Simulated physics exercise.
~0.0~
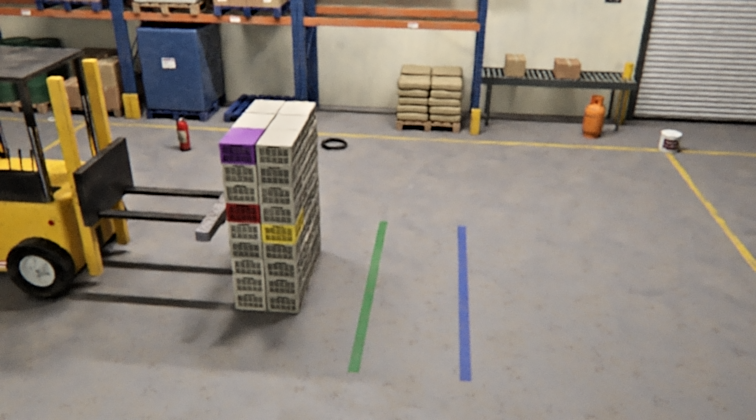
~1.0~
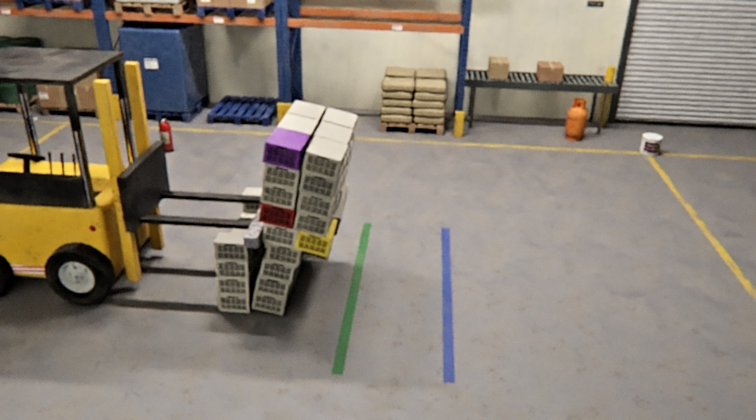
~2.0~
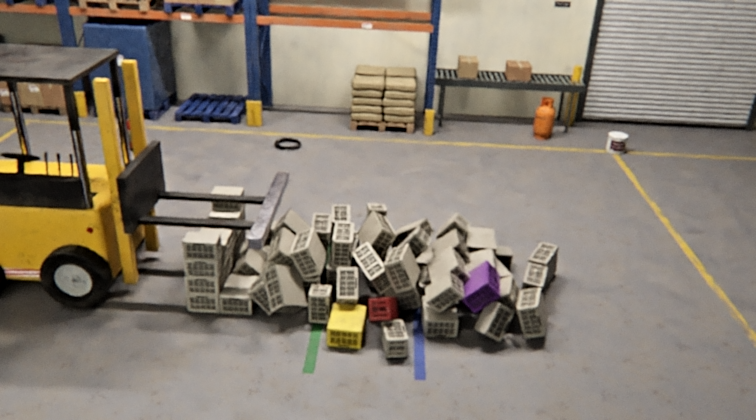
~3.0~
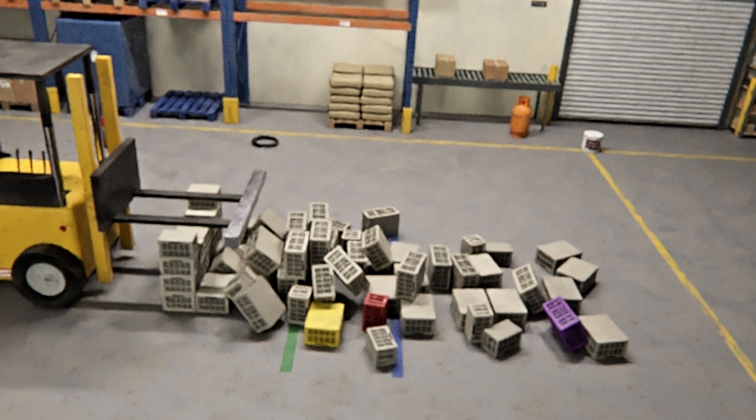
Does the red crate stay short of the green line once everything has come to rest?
No, the red crate ends up past the green line, lying on its side among the scattered crates.
